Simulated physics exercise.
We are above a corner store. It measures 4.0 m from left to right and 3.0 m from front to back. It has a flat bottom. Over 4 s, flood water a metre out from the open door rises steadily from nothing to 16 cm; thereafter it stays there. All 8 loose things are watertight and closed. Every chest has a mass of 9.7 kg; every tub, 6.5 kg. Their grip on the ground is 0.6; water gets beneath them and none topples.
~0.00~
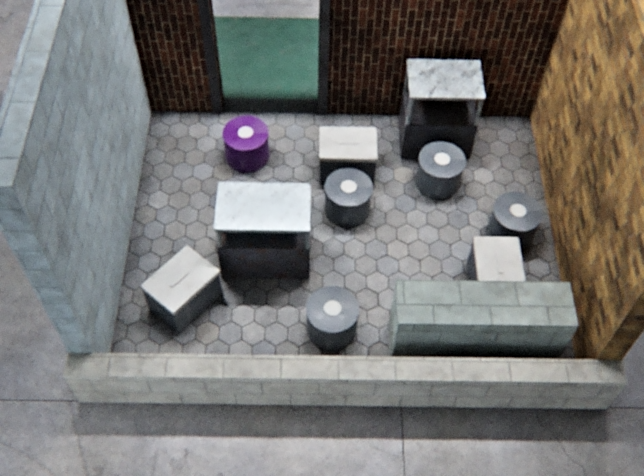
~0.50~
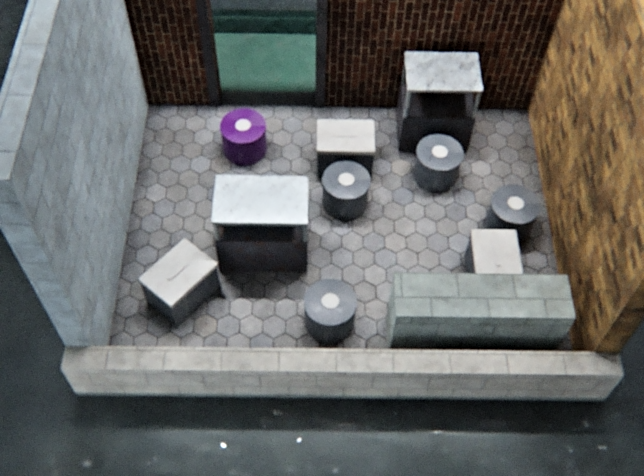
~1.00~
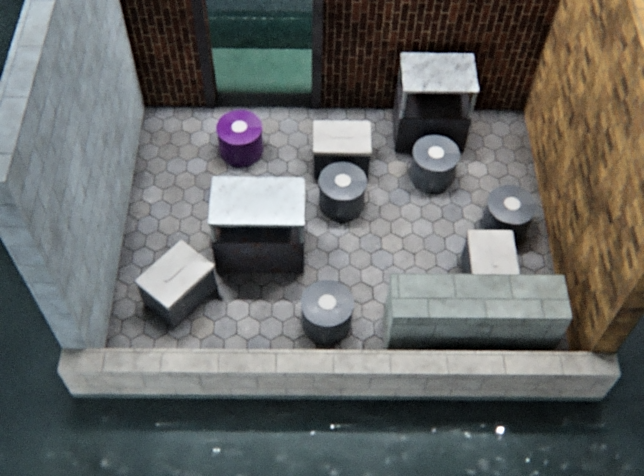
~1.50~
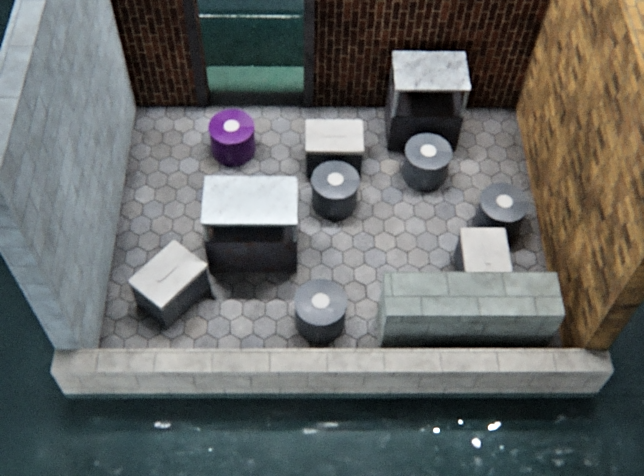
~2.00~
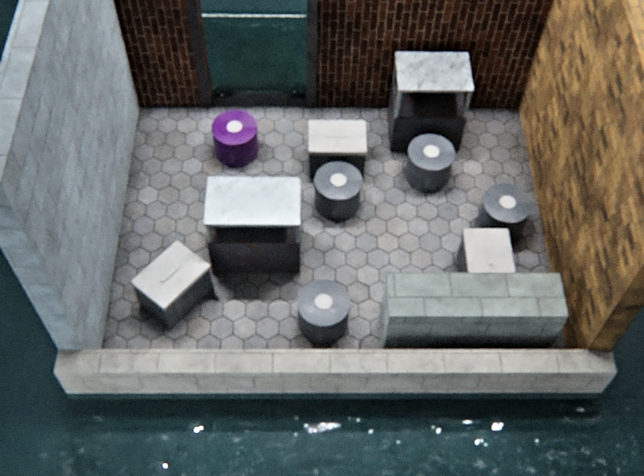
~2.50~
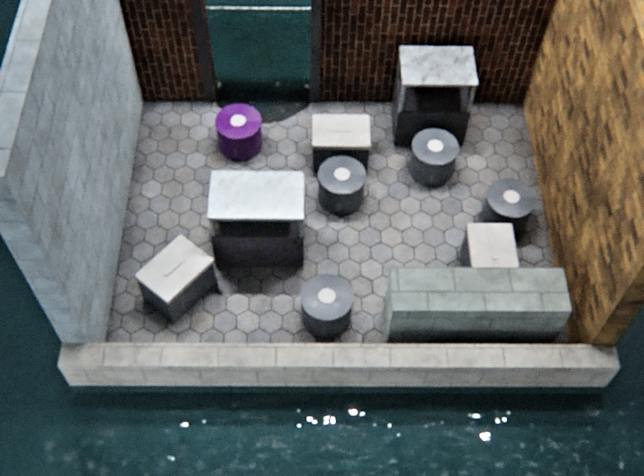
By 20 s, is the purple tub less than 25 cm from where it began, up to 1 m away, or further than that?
It is going to make a long trip.
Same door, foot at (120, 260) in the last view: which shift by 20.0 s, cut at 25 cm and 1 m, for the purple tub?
The purple tub creeps a bit.
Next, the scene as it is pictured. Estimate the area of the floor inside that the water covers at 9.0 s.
Roughly 10.5 m2 of it is wet.
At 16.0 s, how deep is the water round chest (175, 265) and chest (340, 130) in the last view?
Close to 11 and 9 centimetres.
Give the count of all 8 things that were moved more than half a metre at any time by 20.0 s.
Count: 8.
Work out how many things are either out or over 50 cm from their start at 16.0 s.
Count: 7.
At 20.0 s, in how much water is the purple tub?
Roughly 13 cm at that moment.
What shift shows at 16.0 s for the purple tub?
I'd put it at around 200 cm.
After 4.0 s the purple tub is near (227, 150), 0.4 m from its start, aground; 0 afloat.
After 9.0 s the purple tub is near (223, 310), 2.1 m from its start, afloat; 5 afloat.
After 16.0 s the purple tub is near (336, 302), 2.2 m from its start, afloat; 8 afloat.
After 20.0 s the purple tub is near (348, 293), 2.2 m from its start, afloat; 8 afloat.
